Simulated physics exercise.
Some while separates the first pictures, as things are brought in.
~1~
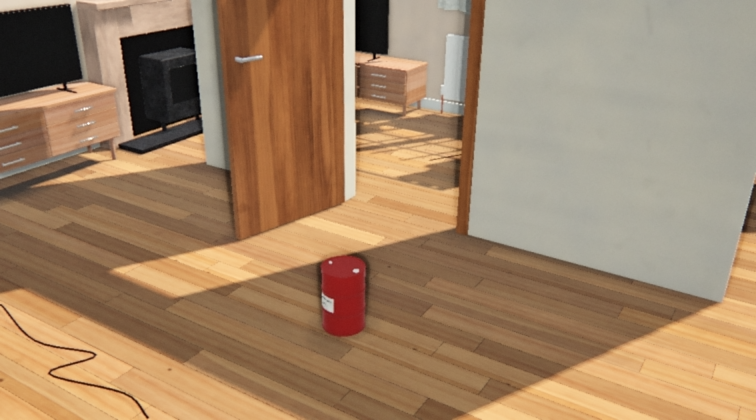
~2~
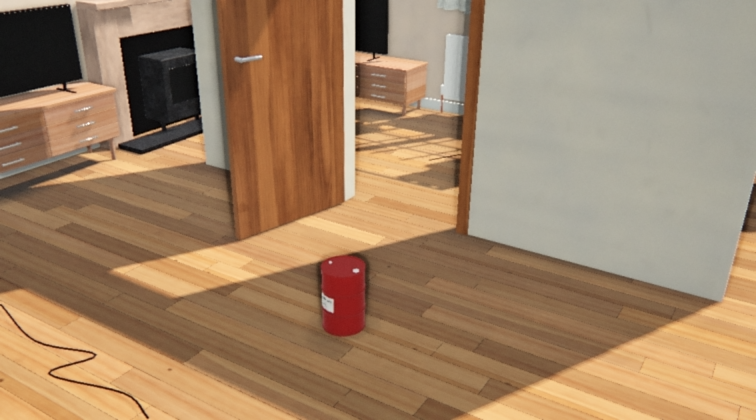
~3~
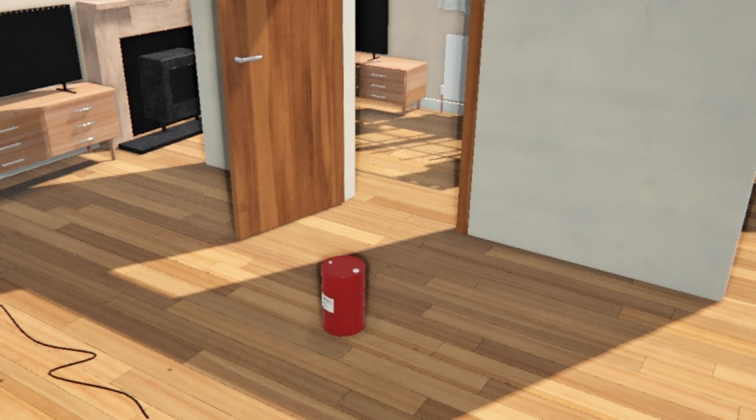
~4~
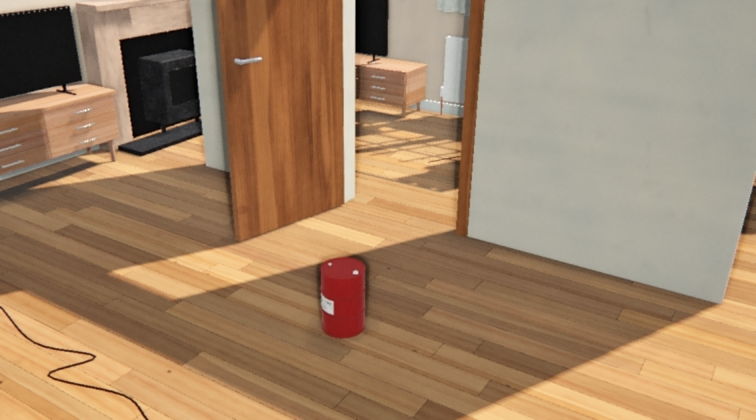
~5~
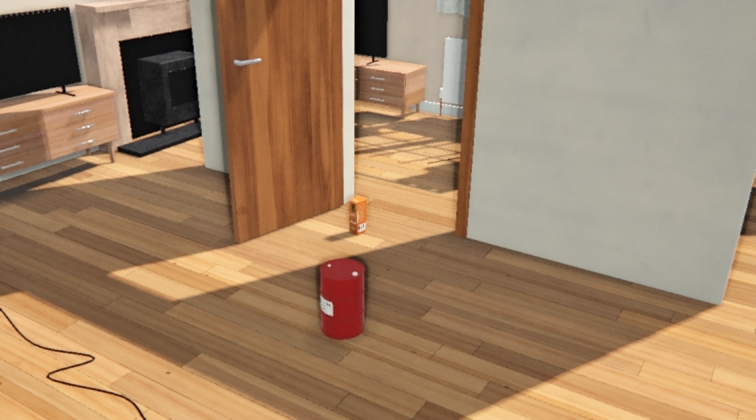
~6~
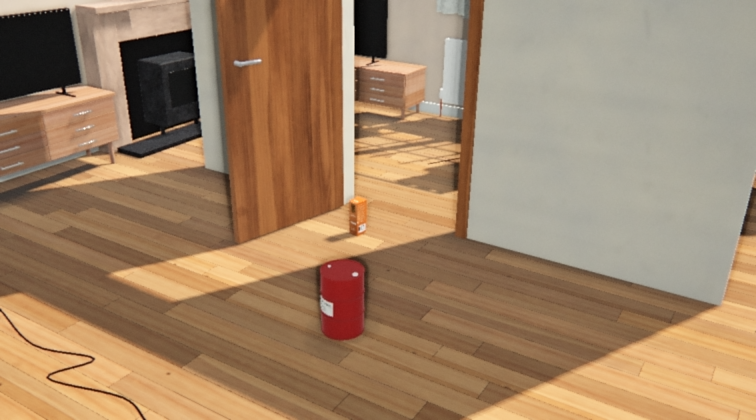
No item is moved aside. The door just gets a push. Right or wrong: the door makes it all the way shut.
Right.
Then, 1.00 s later than the last frame, door at 61°.
Then, 1.40 s later than the last frame, door at 32°; orange carton moved well along near (380, 215).
Then, 1.80 s later than the last frame, door at 2°; orange carton moved well along near (409, 205).
When it is over, door at 0°; moved from the start, orange carton; red canister as before. End places, in pixels of the last picture, orange carton near (414, 202).
